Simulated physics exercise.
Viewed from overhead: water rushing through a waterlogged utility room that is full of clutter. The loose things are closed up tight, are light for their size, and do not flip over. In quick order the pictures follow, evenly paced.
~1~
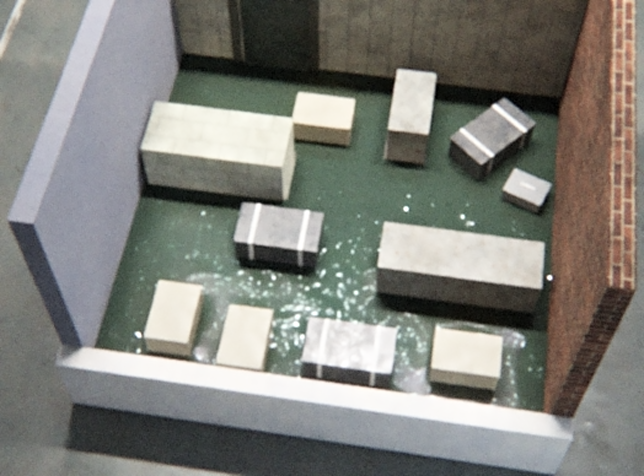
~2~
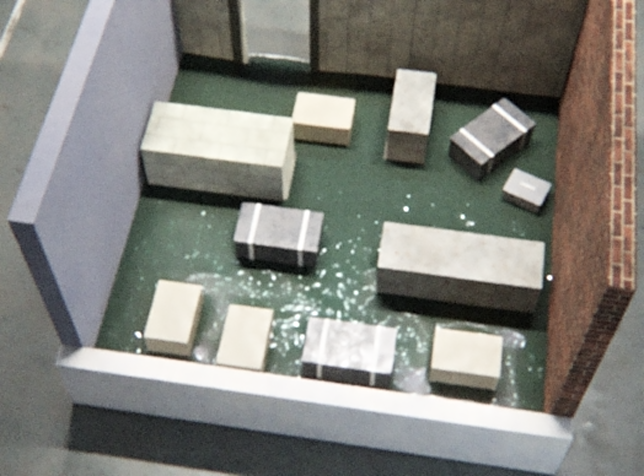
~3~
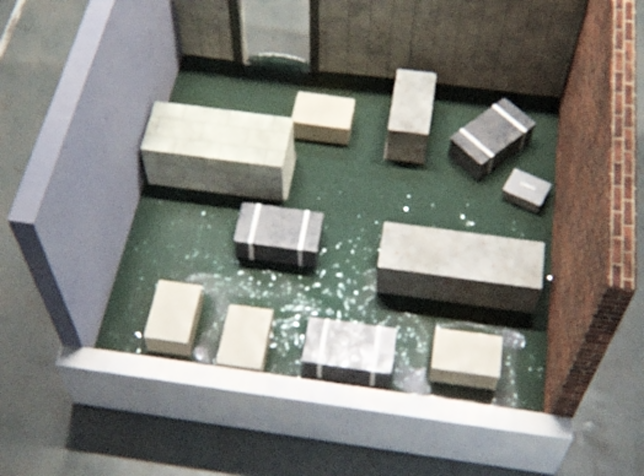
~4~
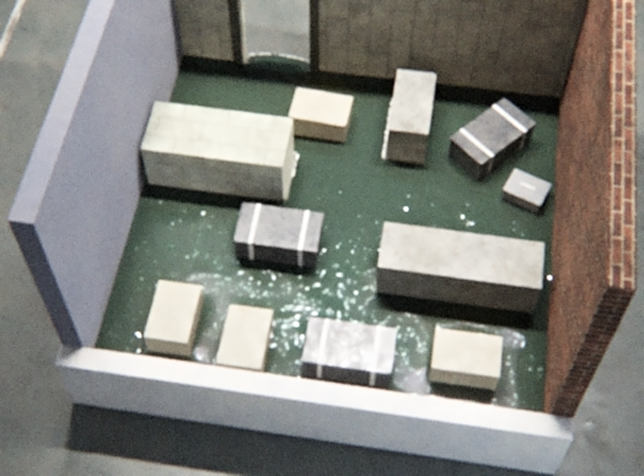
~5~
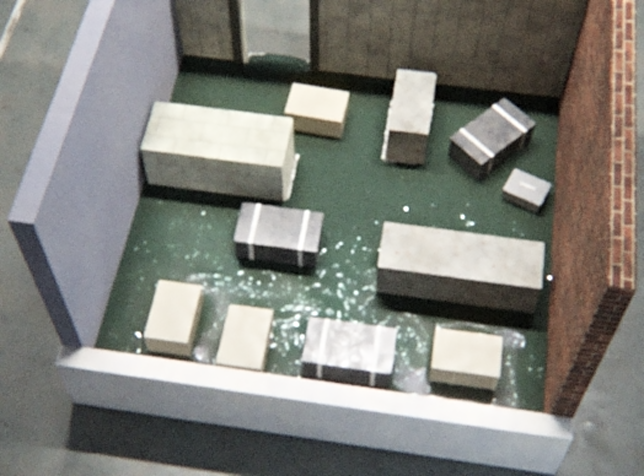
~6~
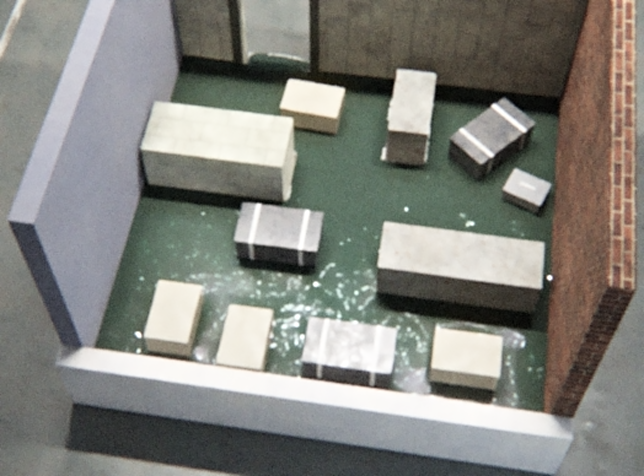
Door opening at the back of a flooded, cluttered room, then a small cream box drifting slightly left and back.
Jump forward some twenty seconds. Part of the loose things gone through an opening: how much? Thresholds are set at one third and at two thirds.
Lower than a third.
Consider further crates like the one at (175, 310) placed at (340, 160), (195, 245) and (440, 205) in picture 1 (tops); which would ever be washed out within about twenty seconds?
The first departs, the second remains behind, the third remains behind.
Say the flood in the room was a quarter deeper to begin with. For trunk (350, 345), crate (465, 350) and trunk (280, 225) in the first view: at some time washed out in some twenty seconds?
Going through them: Never leaves, then never leaves, then leaves the room.
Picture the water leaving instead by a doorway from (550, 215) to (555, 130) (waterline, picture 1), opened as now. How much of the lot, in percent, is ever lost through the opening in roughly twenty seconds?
Near 20 percent, give or take.
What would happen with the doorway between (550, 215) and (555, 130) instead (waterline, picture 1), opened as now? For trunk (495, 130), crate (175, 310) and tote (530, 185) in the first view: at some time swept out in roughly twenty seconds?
Taking them one after another, flushed away, then held back, then flushed away.
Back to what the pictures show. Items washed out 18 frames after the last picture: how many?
That makes 1.
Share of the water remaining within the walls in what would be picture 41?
About 68 percent.
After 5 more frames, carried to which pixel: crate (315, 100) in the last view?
It should end up around (270, 53).
A moment on, 0 of 8 are out; 8 afloat.
Next, 1 of 8 are out; 7 afloat.
Later, 2 of 8 are out; 6 afloat.
In the end, 2 of 8 are out; 6 afloat.
